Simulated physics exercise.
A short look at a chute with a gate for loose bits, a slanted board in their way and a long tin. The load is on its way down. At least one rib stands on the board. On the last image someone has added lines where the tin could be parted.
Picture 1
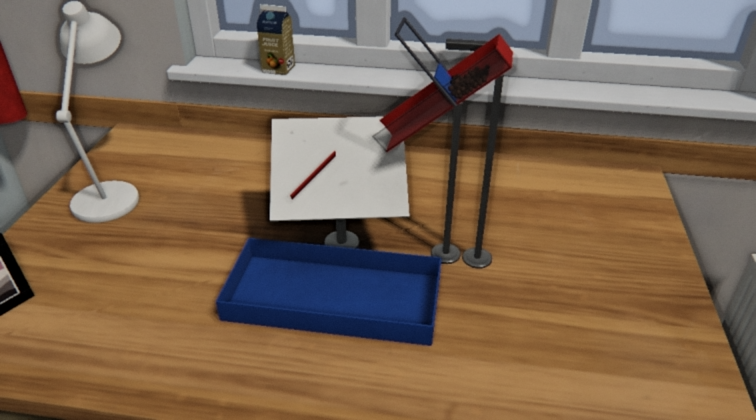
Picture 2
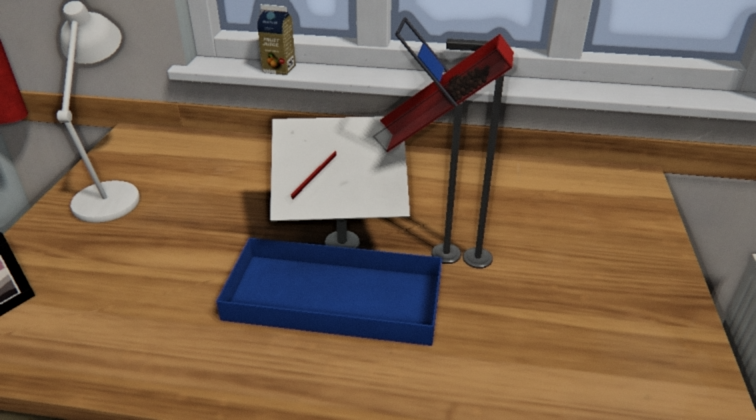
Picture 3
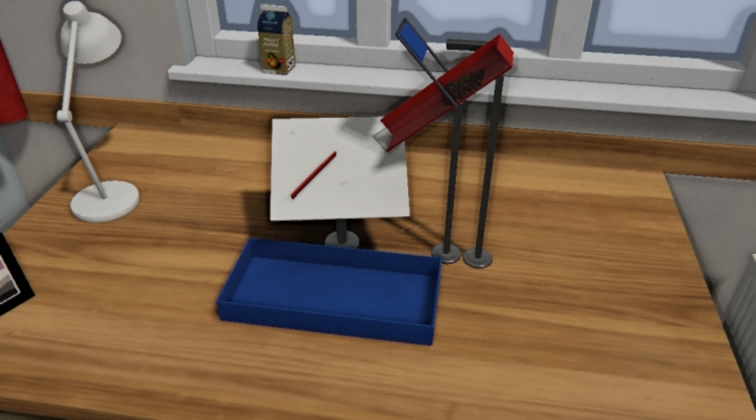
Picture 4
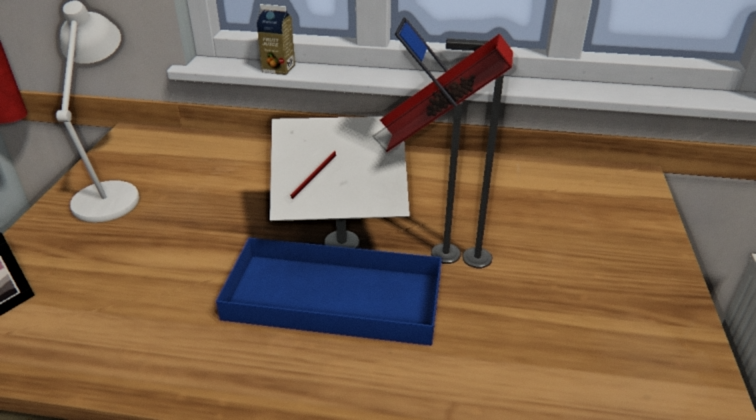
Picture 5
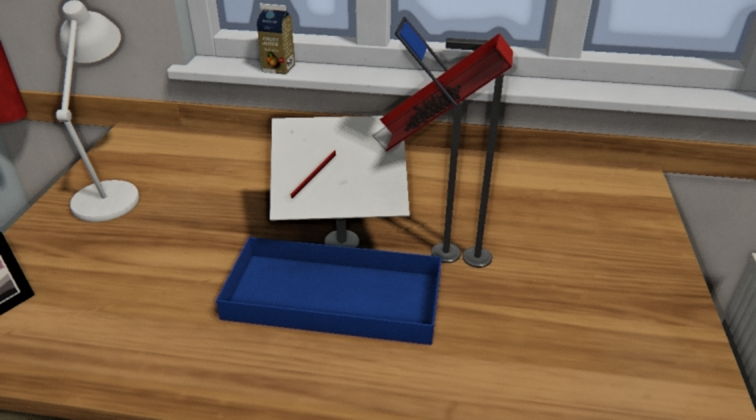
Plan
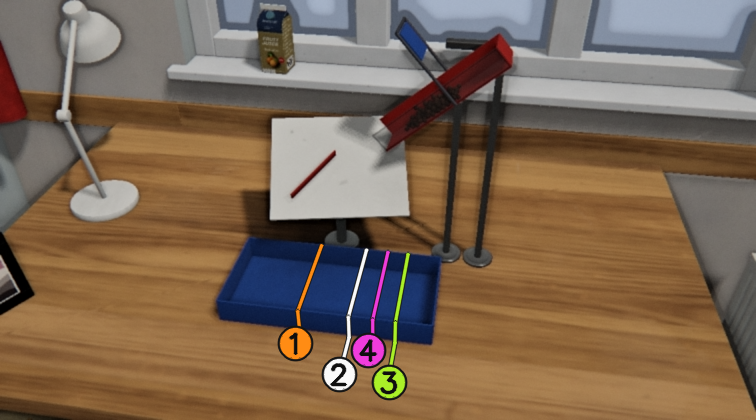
A wide wooden desk stands below a white-framed window, seen from slightly above by a camera that stays still. A red chute on dark stands slopes down to the left toward a tilted white board with one thin red rib, with an empty blue tin in front, a white lamp at left and a carton on the sill. A blue gate swings up from the chute, and small dark bits slide down the channel toward its lip.
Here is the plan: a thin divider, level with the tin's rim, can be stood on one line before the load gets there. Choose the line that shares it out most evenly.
Go for 1.
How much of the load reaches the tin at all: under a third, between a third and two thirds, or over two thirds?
It is over two thirds.
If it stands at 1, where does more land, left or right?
The left side.
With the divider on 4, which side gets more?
Left.
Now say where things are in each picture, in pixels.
In the first picture, load behind the gate near (465, 81), allspice berries; lip of the chute near (390, 143), sloping fairly steeply.
In the second picture, middle of the board near (339, 166), tilted fairly steeply; middle of its low edge near (340, 218); of its high edge near (338, 118).
In the third picture, front corners of the tin near (217, 301) and (433, 326), empty; front of the load near (445, 100).
In the fourth picture, middle of the load near (449, 99); its front near (429, 114), close to a third of the way to the lip; rib from (335, 151) to (291, 195).
In the fifth picture, middle of the load near (435, 108); its front near (407, 129), close to two thirds of the way to the lip.
On the marked copy, line 1 crosses the front rim at (297, 310); line 2 crosses the front rim at (348, 316); line 3 crosses the front rim at (395, 321); line 4 crosses the front rim at (372, 319).
With 1, of what is caught, close to two thirds on the left of the divider, close to a third on the right.
With 2, of what is caught, all but a few on the left of the divider, a small share on the right.
With 3, of what is caught, the whole lot on the left of the divider, none at all on the right.
With 4, of what is caught, all but a few on the left of the divider, only a few on the right.
